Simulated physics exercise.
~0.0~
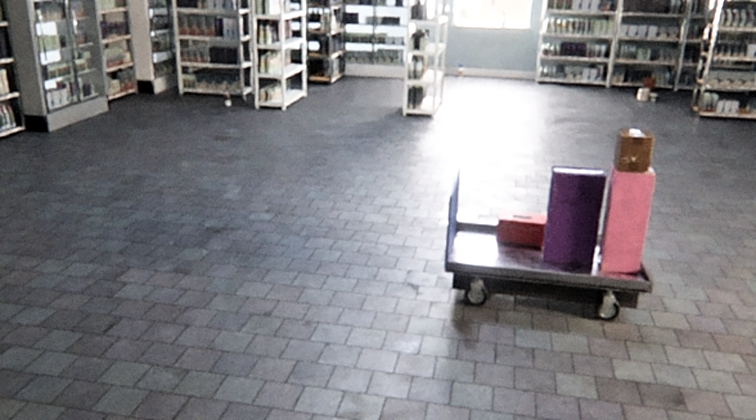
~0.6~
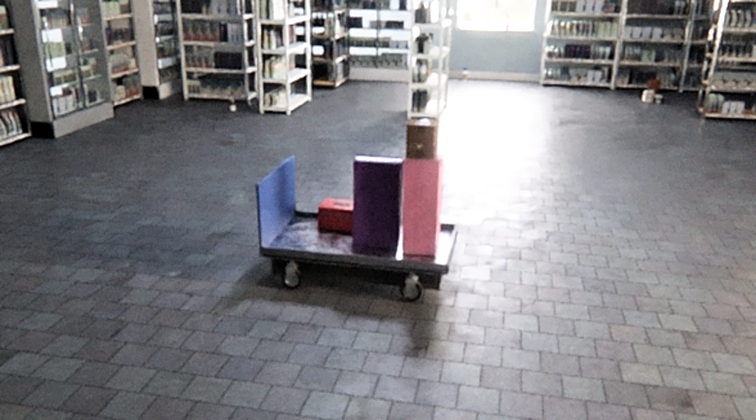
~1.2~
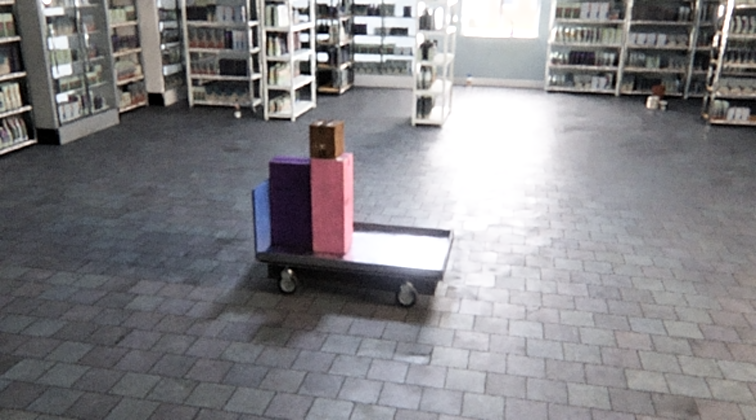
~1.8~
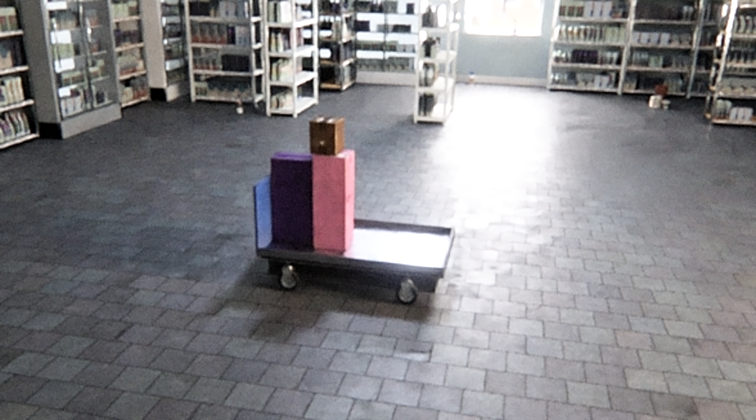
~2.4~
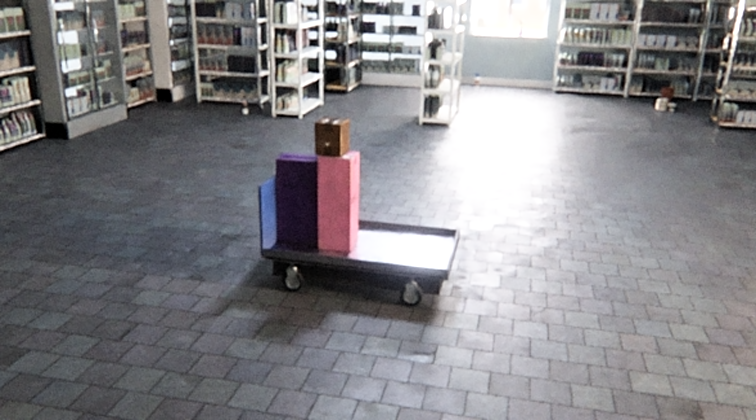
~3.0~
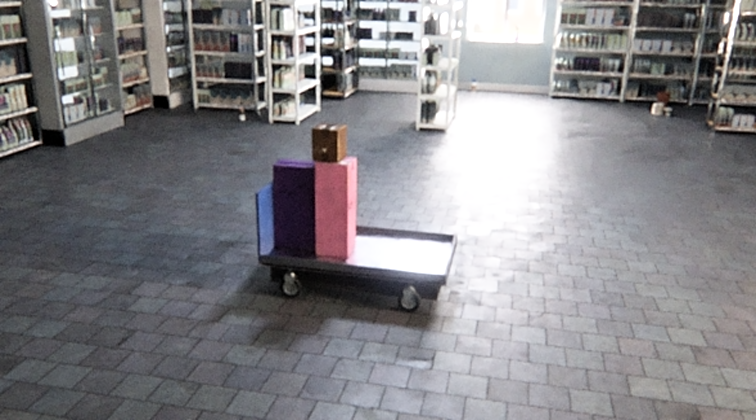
The video shows a flat cart rolling left across a library's tiled floor, carrying a purple box, a pink box topped by a brown box, and a red toolbox. The cart stops as the upright boxes shift toward its blue front board and the toolbox disappears from view.
